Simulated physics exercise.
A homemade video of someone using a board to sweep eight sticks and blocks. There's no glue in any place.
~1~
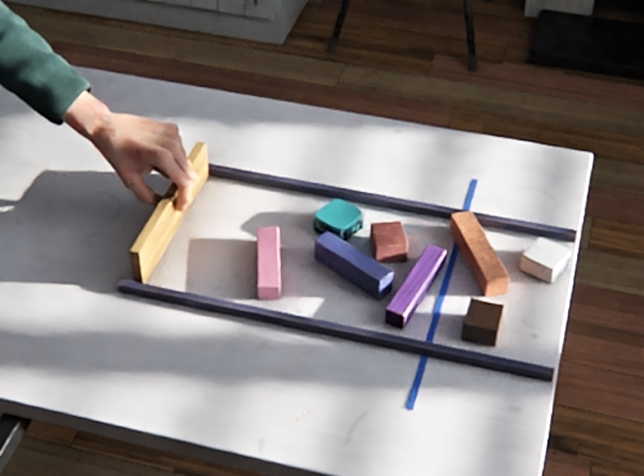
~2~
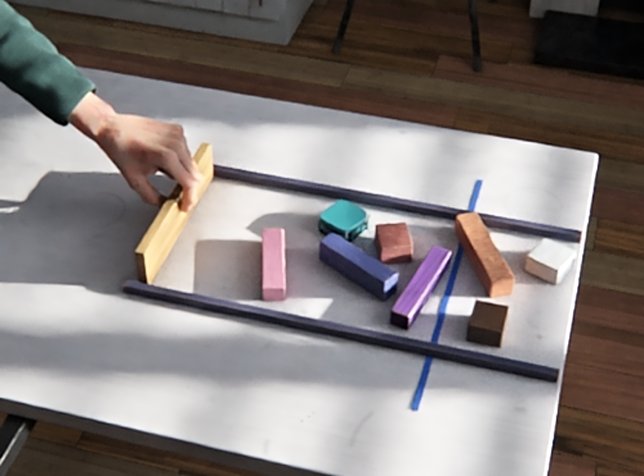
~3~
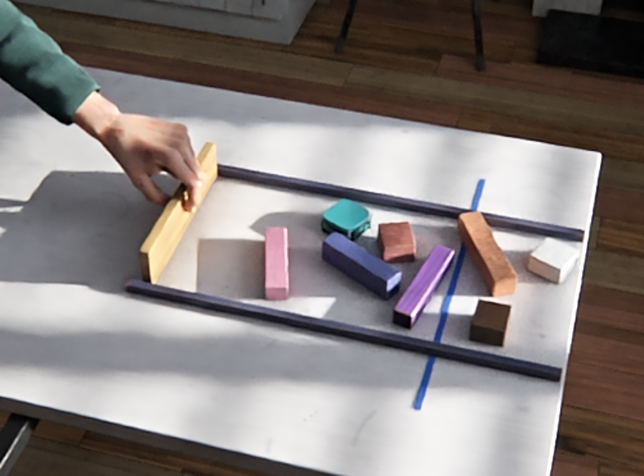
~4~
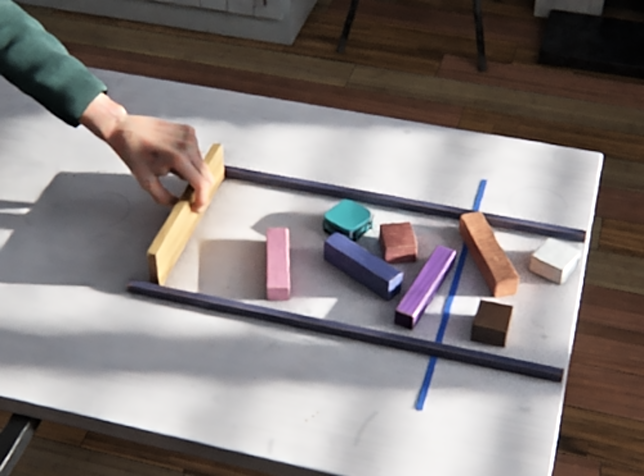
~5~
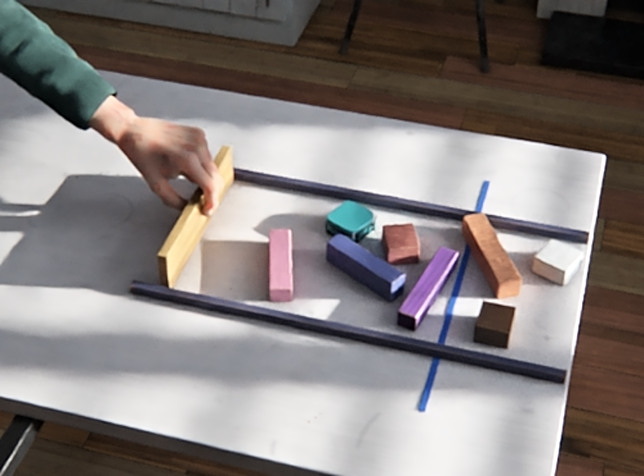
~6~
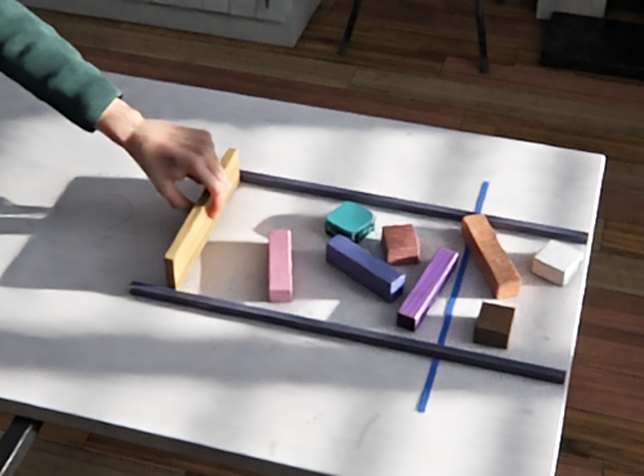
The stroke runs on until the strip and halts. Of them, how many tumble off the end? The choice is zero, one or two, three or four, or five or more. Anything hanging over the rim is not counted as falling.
The pieces lost over the edge are nonexistent.
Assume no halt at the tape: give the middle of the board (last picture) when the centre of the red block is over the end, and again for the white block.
First it's close to (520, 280), next close to (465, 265).
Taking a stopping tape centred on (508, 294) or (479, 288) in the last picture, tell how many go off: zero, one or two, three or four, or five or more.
Place by place: Either three or four, then one to two.
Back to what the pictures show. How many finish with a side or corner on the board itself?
That comes to 2.
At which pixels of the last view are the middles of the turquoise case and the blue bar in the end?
Result: One about (486, 245), other about (488, 290).
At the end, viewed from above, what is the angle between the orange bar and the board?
Roughly 10° out of line.
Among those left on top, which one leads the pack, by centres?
White block.
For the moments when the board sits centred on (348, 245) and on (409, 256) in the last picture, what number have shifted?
It comes to 5 for the first spot, 6 for the other.
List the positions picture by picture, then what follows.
In the first picture, white block (545, 260); brown block (483, 322); orange bar (478, 253); board (172, 211); tape (446, 281).
In the second picture, brown block (488, 323); purple stick (421, 287).
In the third picture, orange bar (486, 253); board (181, 211).
In the fourth picture, white block (555, 261); pink bar (278, 264).
In the fifth picture, brown block (495, 324); blue bar (365, 267).
In the sixth picture, white block (557, 263); brown block (495, 325); orange bar (490, 255); board (204, 217); tape (458, 284).
Soon after, none off yet; white block at rest near (557, 263); brown block at rest near (495, 325); orange bar at rest near (490, 255).
Then, none off yet; white block at rest near (557, 263); brown block at rest near (495, 325); orange bar moved a little near (517, 258).
At rest, the number that fall off is zero.
